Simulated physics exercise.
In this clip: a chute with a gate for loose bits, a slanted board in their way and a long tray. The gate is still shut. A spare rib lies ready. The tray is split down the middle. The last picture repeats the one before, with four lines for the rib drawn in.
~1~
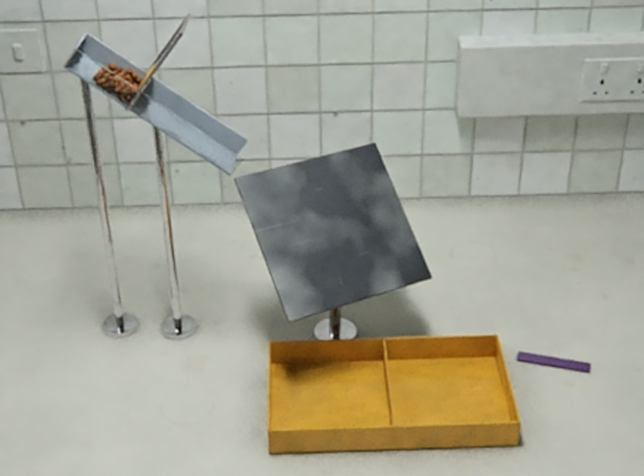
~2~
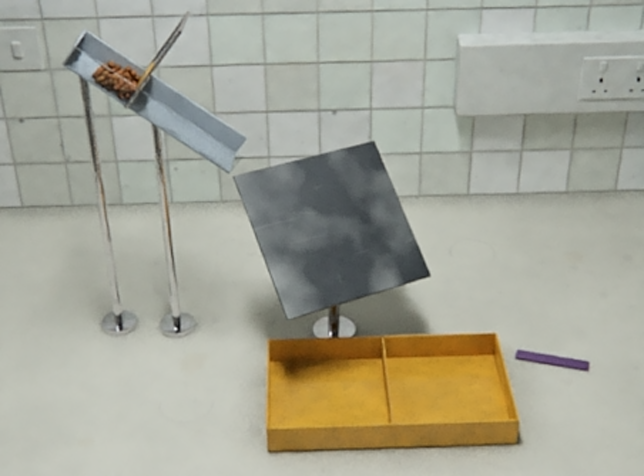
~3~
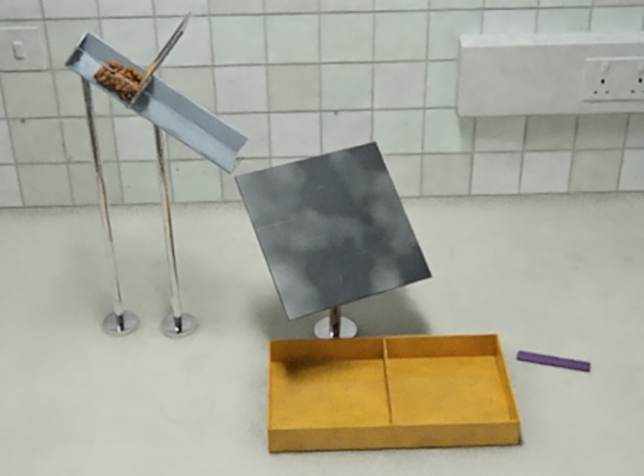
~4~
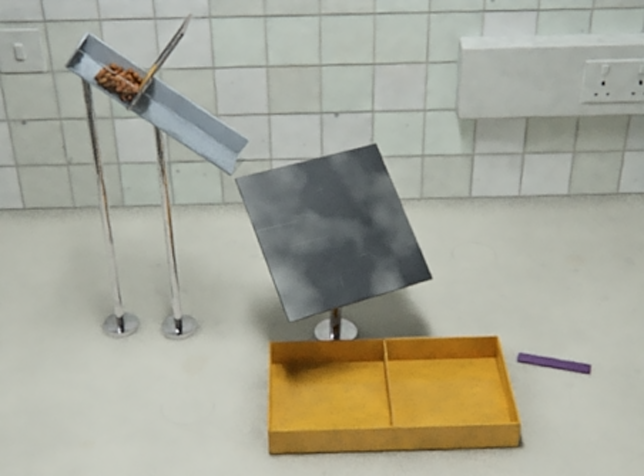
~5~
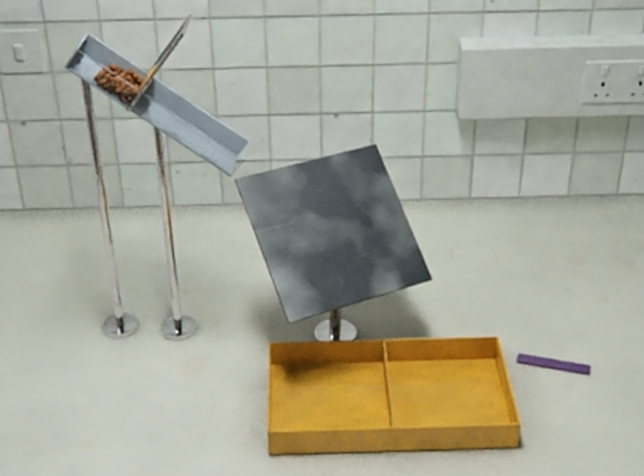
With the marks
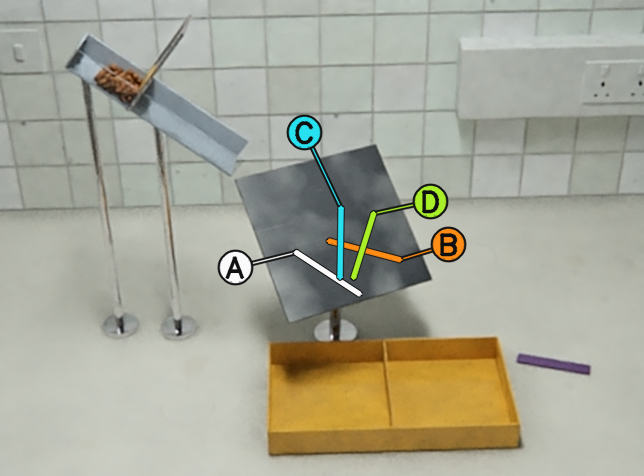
A yellow-ochre tray, divided in two, sits on a pale countertop before a white tiled wall with sockets, seen from the front and slightly above. Behind it a dark grey board tilts on a metal stand, with a pale blue-grey chute holding brown bits behind a gate at upper left and a purple strip at right. The objects stay still while the view shifts very slightly.
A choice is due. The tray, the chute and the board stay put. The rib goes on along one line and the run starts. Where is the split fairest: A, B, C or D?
Use line B.
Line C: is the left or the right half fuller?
The left half.
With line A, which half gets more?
More lands on the right.
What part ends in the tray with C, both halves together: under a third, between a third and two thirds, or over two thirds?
It is over two thirds.
On the marked copy, line A from (296, 252) to (359, 293); line B from (329, 241) to (399, 259); line C from (341, 208) to (340, 277); line D from (373, 213) to (353, 277).
With A, of what is caught, a stray few in the left half, nearly all in the right.
With B, of what is caught, about half in the left half, about half in the right.
With C, of what is caught, nearly all in the left half, a stray few in the right.
With D, of what is caught, most in the left half, a small part in the right.
